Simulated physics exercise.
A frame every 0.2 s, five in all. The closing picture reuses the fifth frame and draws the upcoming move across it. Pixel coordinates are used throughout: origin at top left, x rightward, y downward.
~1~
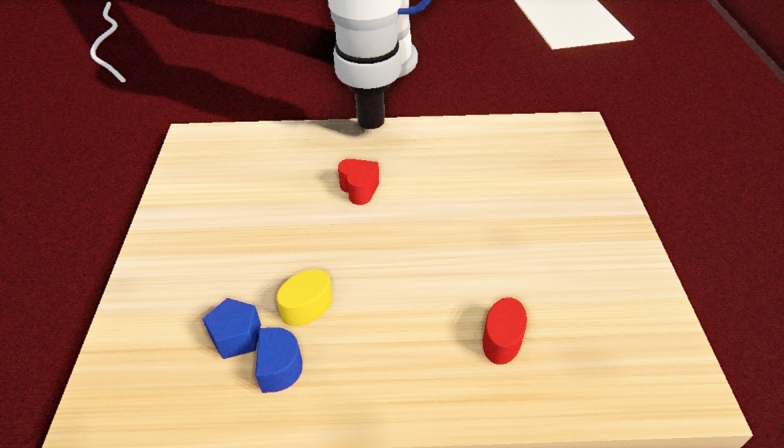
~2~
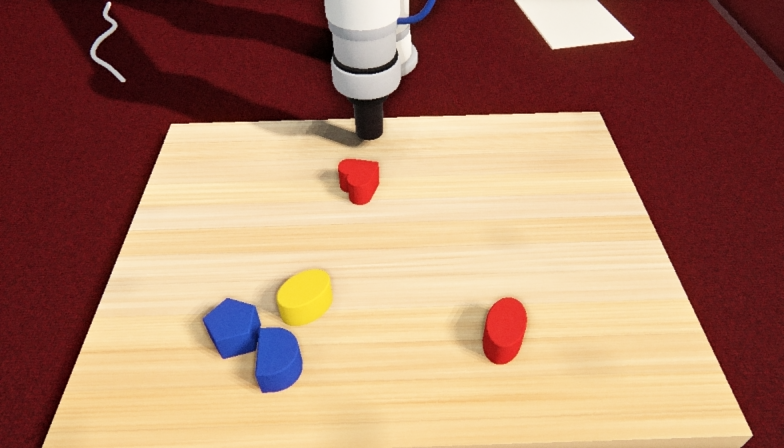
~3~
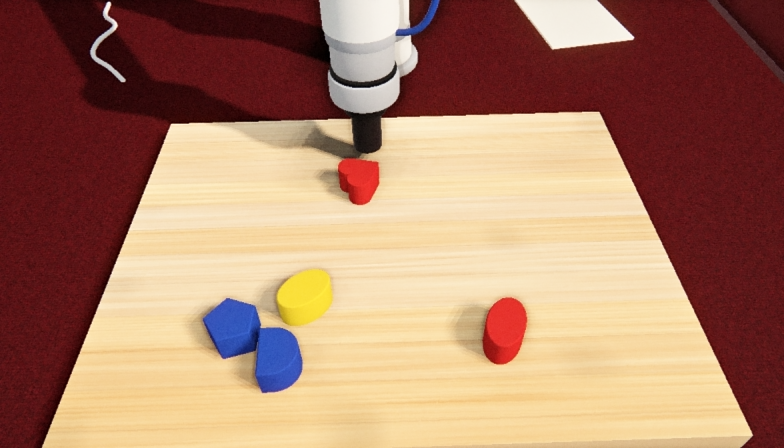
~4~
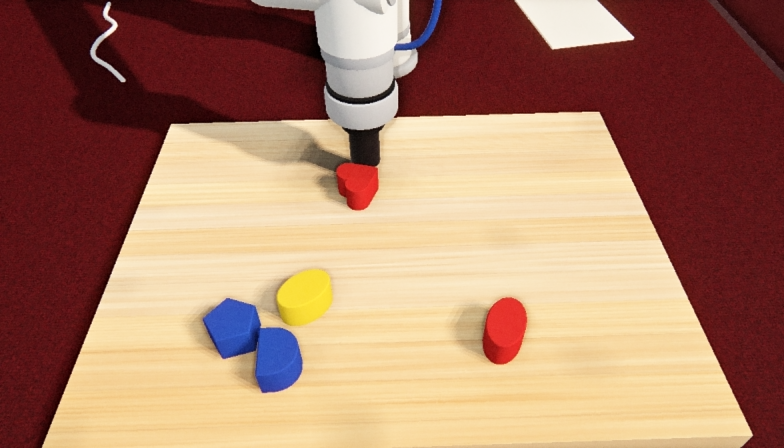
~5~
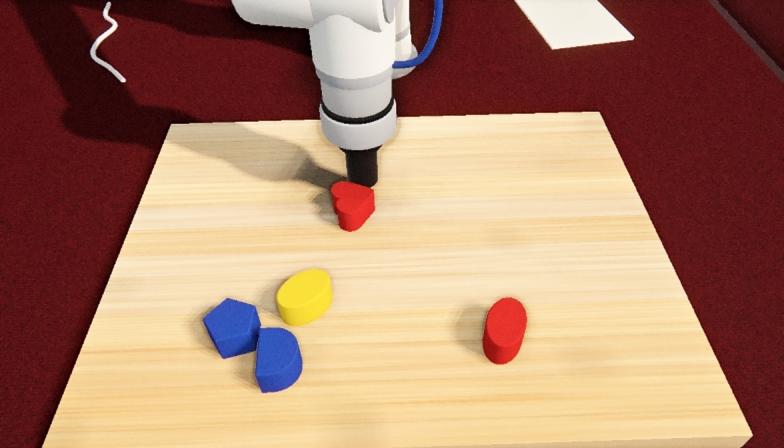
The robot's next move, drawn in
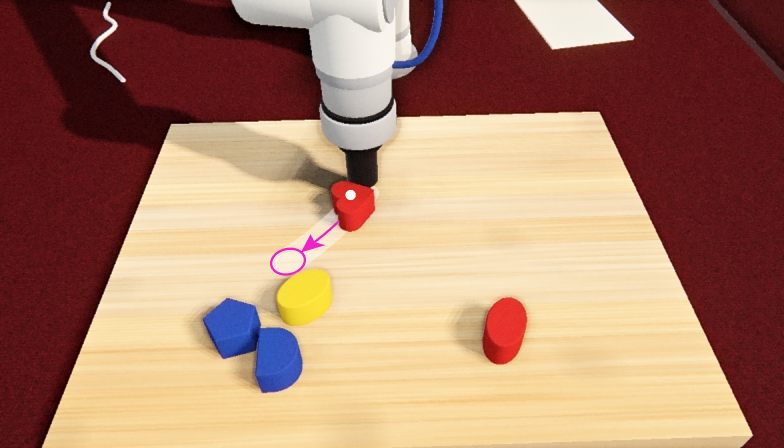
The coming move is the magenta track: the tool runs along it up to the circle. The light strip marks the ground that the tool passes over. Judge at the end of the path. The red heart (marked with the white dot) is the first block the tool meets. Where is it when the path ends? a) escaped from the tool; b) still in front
That would be a.
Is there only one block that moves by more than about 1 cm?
The answer is yes.
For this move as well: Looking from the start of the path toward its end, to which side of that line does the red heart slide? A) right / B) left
Option B.
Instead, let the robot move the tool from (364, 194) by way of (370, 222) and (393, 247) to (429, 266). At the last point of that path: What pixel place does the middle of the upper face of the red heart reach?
The red heart ends near (341, 223).
Drawn move, from (364, 194) through (344, 216) and (318, 239) to (288, 261); the dot is on the red heart.
The first path, step by step. One third of the way, tool at (342, 202); red heart at (336, 221), turned 20° anticlockwise.
Two thirds of the way, tool at (315, 226); red heart at (323, 245), turned 50° anticlockwise.
At the end, tool at (285, 248); yellow elliptical block still; red heart at (321, 252), turned 65° anticlockwise.
